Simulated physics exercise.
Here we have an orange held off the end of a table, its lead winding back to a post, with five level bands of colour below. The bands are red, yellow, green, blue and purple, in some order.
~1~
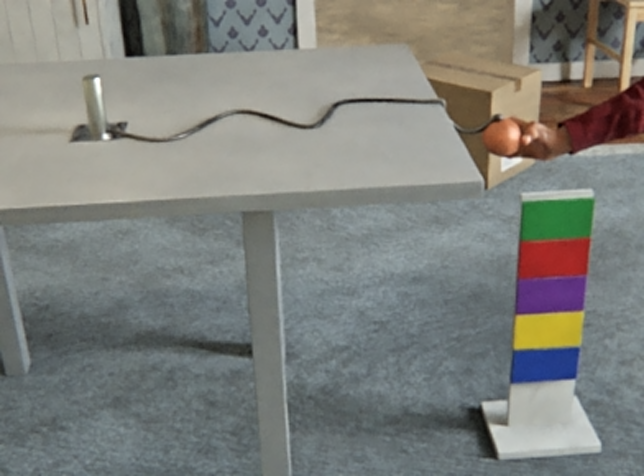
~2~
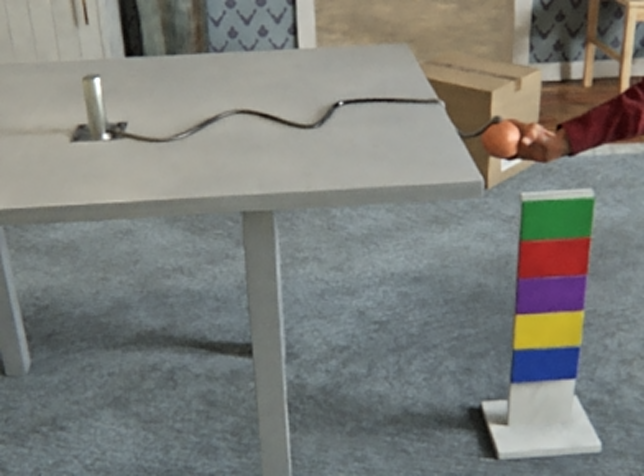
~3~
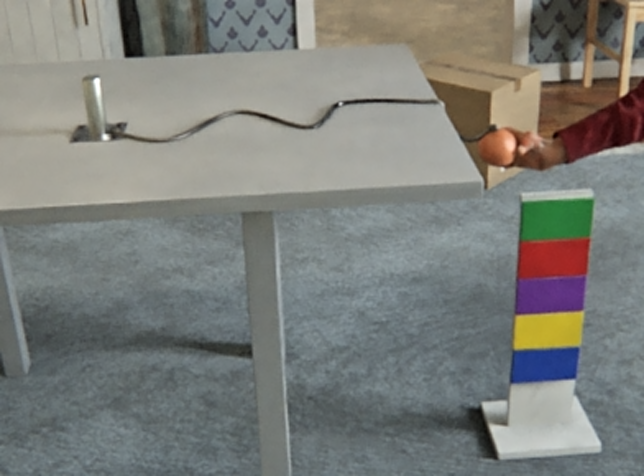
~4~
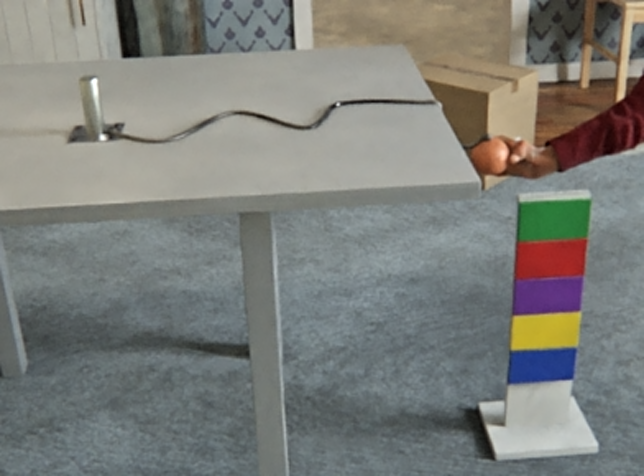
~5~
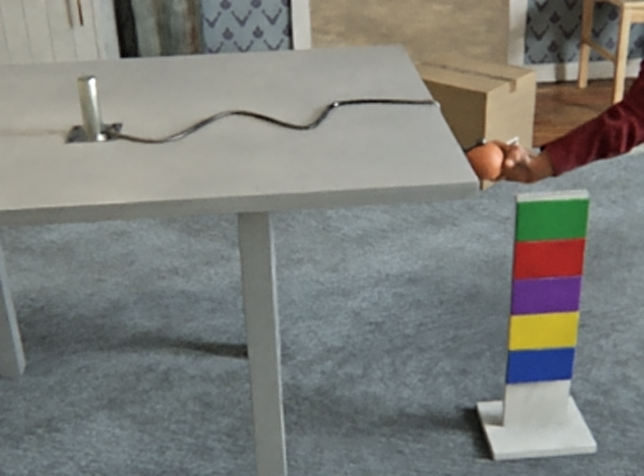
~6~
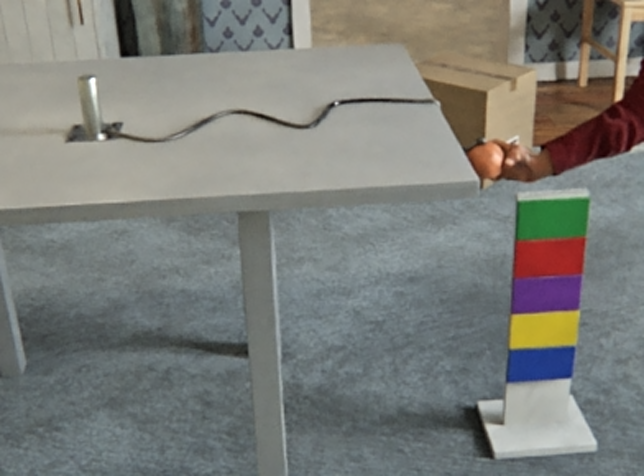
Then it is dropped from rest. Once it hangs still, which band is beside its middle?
Its centre hangs level with the purple band.
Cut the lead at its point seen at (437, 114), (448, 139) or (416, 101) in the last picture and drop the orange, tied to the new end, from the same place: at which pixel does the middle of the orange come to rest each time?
About (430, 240), (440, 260) and (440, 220).
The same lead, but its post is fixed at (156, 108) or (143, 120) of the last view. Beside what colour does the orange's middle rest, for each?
In that order: Yellow; yellow.
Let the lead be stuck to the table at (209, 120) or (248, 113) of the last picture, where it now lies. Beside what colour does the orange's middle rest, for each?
In that order: Red; red.
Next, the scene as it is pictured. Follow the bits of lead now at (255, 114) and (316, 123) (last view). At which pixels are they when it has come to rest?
The first at (305, 115), the second at (388, 109).
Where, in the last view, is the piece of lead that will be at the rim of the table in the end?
At (332, 105), roughly.
Soon after, orange near (471, 292); level with purple.
After that, orange near (401, 297); level with purple.
And then, orange near (444, 295); level with purple.
In the end, orange near (440, 298); level with purple. Its middle rests at the purple band.
